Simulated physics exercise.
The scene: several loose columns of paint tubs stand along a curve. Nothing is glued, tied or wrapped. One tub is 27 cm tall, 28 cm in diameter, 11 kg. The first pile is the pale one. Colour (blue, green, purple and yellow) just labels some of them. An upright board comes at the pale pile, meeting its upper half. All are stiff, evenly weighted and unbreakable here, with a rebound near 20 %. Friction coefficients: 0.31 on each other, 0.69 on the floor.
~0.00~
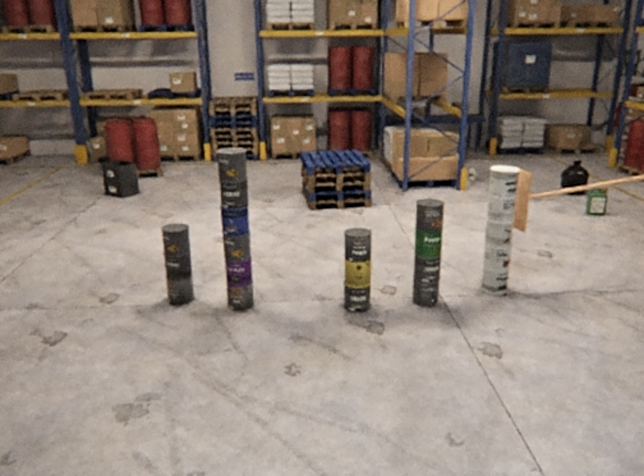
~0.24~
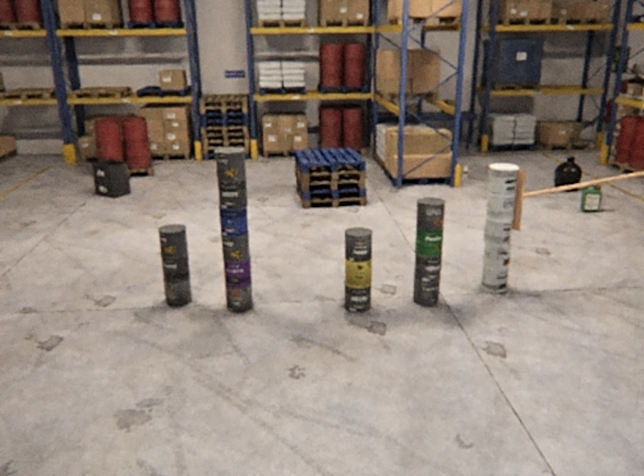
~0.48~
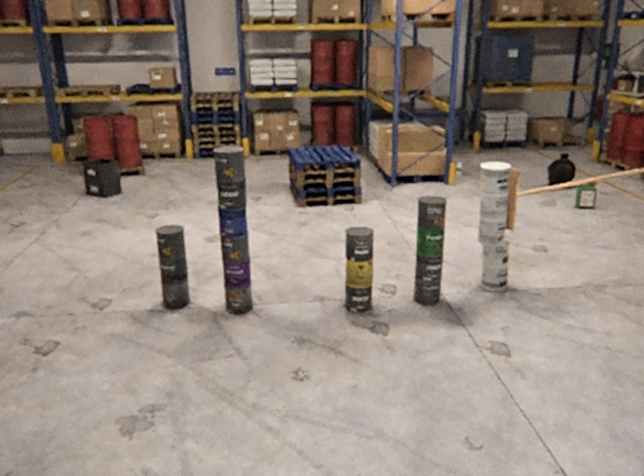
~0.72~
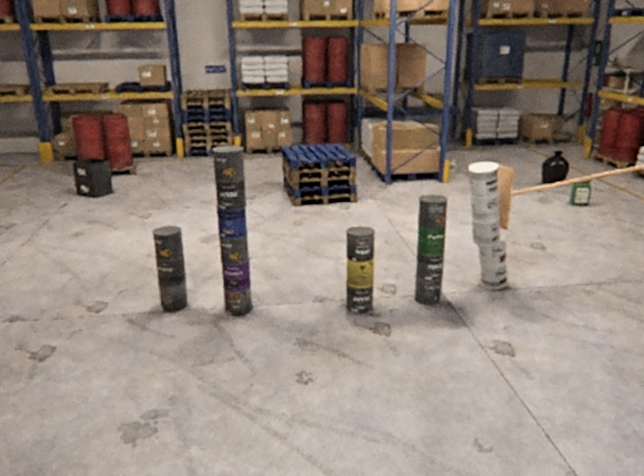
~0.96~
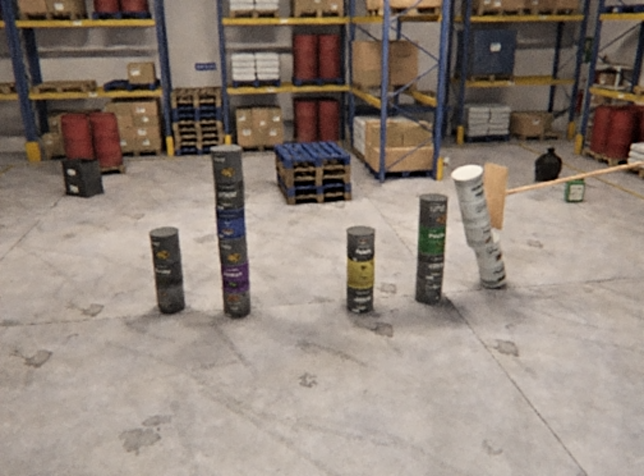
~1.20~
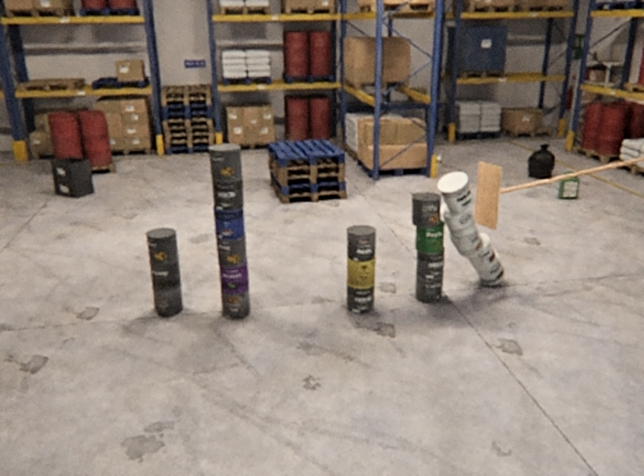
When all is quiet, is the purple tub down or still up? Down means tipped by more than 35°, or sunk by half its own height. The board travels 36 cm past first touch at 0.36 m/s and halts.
In the end the purple tub holds its level.
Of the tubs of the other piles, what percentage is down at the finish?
About 45 per cent.
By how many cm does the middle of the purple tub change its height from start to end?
It ends some 0 cm lower.
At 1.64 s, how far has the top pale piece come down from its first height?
Some 60 cm lower.
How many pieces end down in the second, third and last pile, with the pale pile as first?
Pieces: Second 4, third 3, last 0.
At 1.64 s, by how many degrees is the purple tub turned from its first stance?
About 0°.
By 1.64 s, 5 of the pale pile down; none of the 16 other tubs down, 4 disturbed; purple tub unmoved; green tub tilted 18°.
By 2.44 s, 5 of the pale pile down; 4 of the 16 other tubs down; purple tub unmoved; green tub tilted 61°, 29 cm lower.
When it is over (3.1 s), 5 of the pale pile down; 7 of the 16 other tubs down; purple tub unmoved; yellow tub on its side; green tub on its side. In pixels of the last frame, middles, purple tub near (234, 275), yellow tub near (296, 305).
